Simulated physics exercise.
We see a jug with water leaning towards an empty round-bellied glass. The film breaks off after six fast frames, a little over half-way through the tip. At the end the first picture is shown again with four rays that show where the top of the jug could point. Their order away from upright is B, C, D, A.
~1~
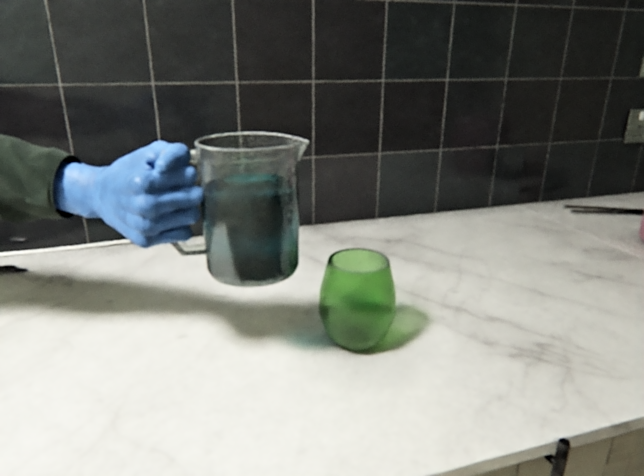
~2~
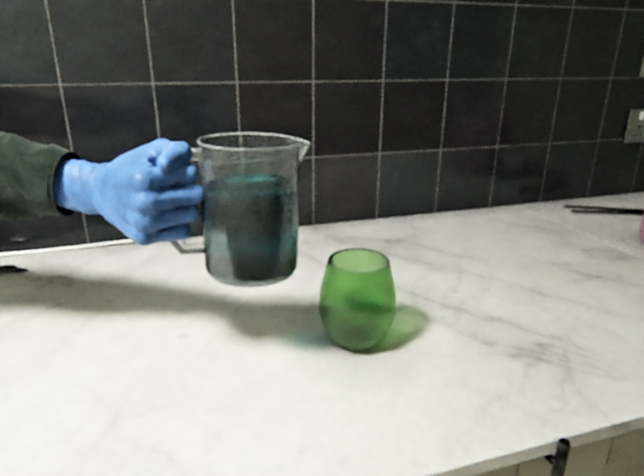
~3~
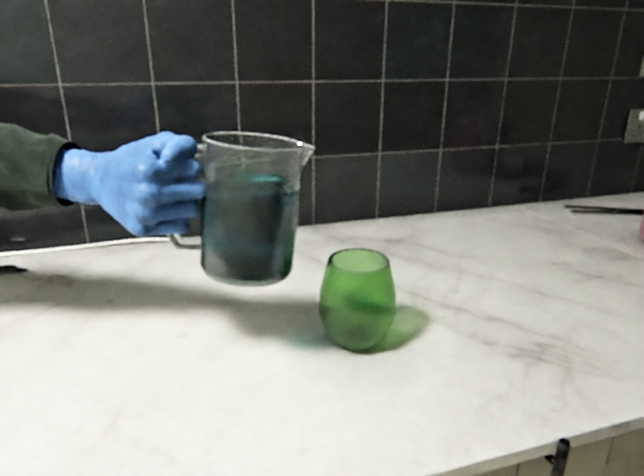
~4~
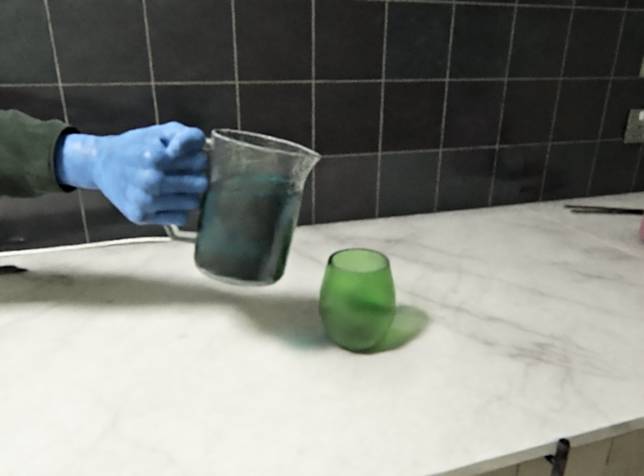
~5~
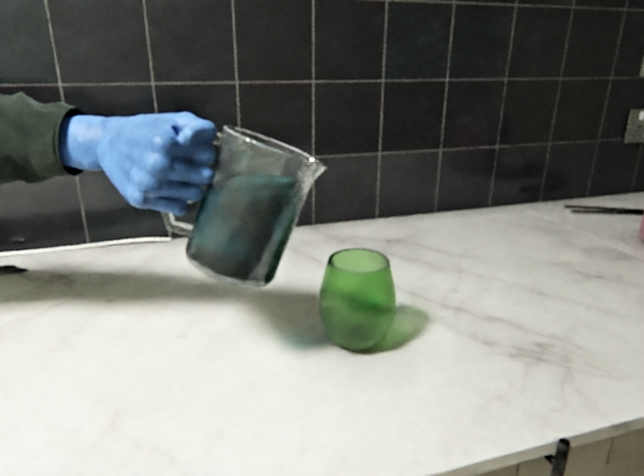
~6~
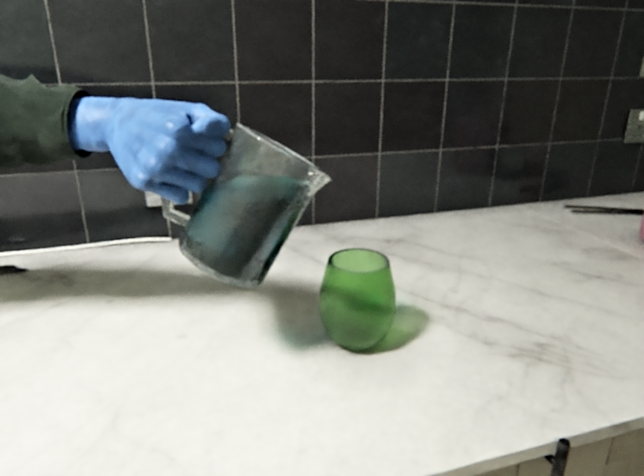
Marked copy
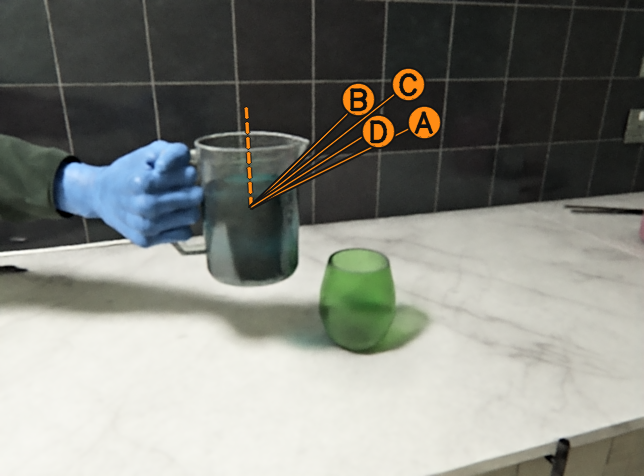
A blue-gloved hand held a clear jug of dark bluish water upright above a pale marble counter, then steadily tilted it rightward near an empty green round-bellied glass, with no water leaving the jug.
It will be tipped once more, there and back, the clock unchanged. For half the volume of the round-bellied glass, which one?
The answer is line A.
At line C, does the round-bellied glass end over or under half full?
Under half.
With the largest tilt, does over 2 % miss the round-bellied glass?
No, it does not.
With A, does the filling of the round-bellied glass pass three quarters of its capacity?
No.
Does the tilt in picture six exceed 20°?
Yes, it does.
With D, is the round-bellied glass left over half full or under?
Under half.
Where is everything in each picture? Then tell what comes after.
Upright, lip at (307, 141); rim of the round-bellied glass round (359, 259); nothing has left yet.
Upright, lip at (308, 142); nothing has left yet.
Tipped about 6°, lip at (313, 147); nothing has left yet.
Tipped about 13°, lip at (319, 155); nothing has left yet.
Tipped about 22°, lip at (325, 166); nothing has left yet.
Tipped about 31°, lip at (329, 178); nothing has left yet.
On the marked copy, A at (409, 128); B at (347, 113); C at (394, 94); D at (361, 137).
With A, the round-bellied glass ends with about 49 % of what it can hold.
With B, the round-bellied glass ends with about 10 % of what it can hold.
With C, the round-bellied glass ends with about 19 % of what it can hold.
With D, the round-bellied glass ends with about 32 % of what it can hold.
